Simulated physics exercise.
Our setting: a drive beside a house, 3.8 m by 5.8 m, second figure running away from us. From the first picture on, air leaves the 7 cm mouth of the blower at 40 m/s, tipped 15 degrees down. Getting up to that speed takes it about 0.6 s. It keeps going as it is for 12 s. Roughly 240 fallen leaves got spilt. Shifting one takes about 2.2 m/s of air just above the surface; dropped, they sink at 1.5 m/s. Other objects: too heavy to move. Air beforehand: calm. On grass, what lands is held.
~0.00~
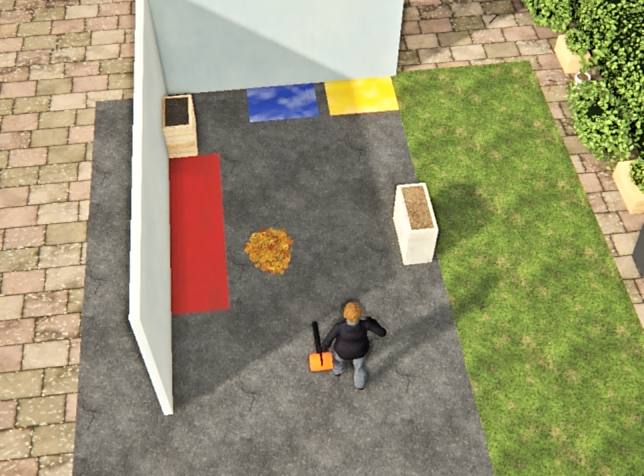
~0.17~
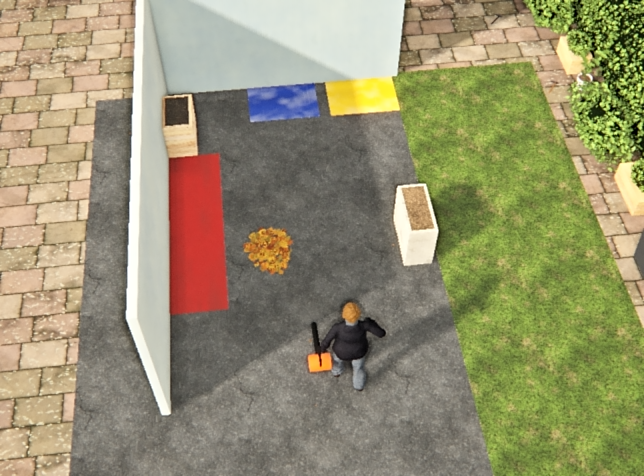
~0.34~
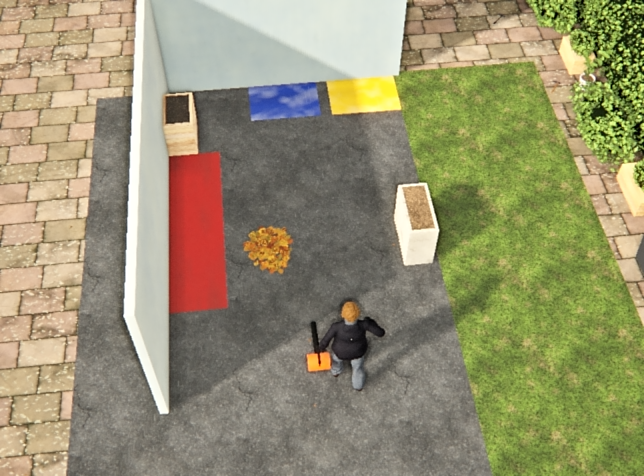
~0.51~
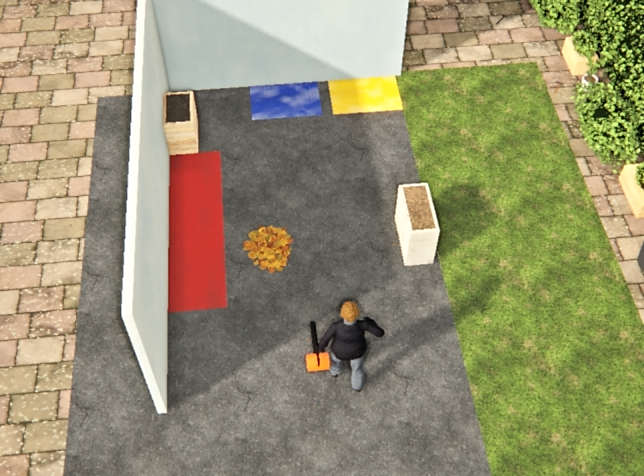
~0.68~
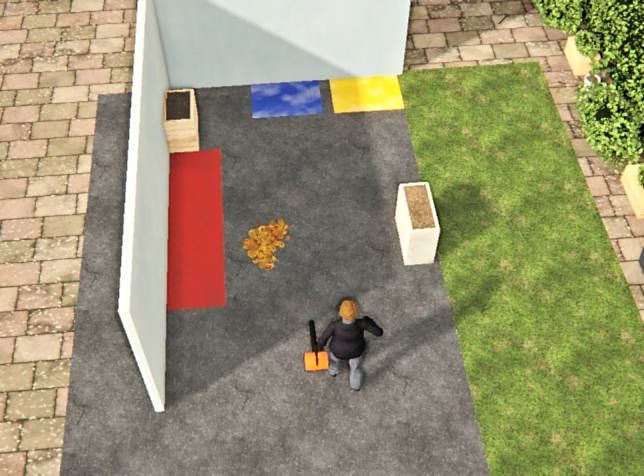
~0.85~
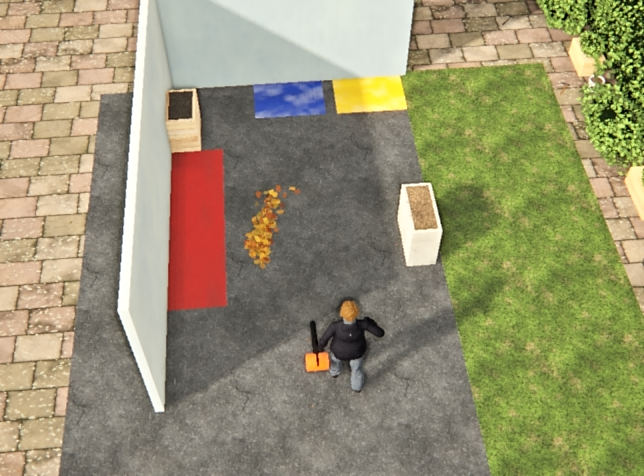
Person with an orange-ended blower standing on a dark drive, a round pile of orange leaves staying still, then stretching away up the drive.
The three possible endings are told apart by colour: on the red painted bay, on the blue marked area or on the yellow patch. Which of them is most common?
The red ending.
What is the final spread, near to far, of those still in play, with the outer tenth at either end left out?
That comes to close to 2.8 m, I reckon.
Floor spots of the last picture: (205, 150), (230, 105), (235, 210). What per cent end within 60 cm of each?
I would say some 30 %, 40 % and 20 % respectively.
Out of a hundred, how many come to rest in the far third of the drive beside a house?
It comes out near 70 in a hundred.
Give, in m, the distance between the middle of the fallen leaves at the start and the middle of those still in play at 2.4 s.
About 1.8 m.
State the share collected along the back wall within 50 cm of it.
I'd put it at about 30 percent.
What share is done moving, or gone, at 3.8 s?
Some 10 per cent.
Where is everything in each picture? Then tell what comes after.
In the first frame, the middle of the fallen leaves is near (270, 249), none has stirred yet and the mouth of the blower is at (315, 323).
In the second frame, the middle of the fallen leaves is near (270, 249), none has stirred yet, the red painted bay is centred on (196, 228), the blue marked area is centred on (283, 102) and the yellow patch is centred on (362, 96).
In the third frame, the middle of the fallen leaves is near (269, 247), none has stirred yet, the top of a planter is at (418, 207) and the top of a planter is at (177, 109).
In the fourth frame, the middle of the fallen leaves is near (269, 247) and none has stirred yet.
In the fifth frame, the middle of the fallen leaves is near (268, 241), the farthest in sight from the blower is at (280, 221) and about 30 % have left their places.
In the sixth frame, the middle of the fallen leaves is near (265, 234), the farthest in sight from the blower is at (279, 189) and about 55 % have left their places.
After 2.4 s, 29 % are on the red painted bay, 3 % on the blue marked area and 0 % on the yellow patch; the middle of those still in play is near (236, 158); 1 % have settled or left.
After 3.8 s, 37 % are on the red painted bay, 2 % on the blue marked area and 0 % on the yellow patch; the middle of those still in play is near (220, 154); 10 % have settled or left.
After 6.6 s, 38 % are on the red painted bay, 2 % on the blue marked area and 0 % on the yellow patch; the middle of those still in play is near (212, 145); 30 % have settled or left.
After 12.0 s, at the end, 39 % are on the red painted bay, 2 % on the blue marked area and 0 % on the yellow patch; the middle of those still in play is near (209, 140).
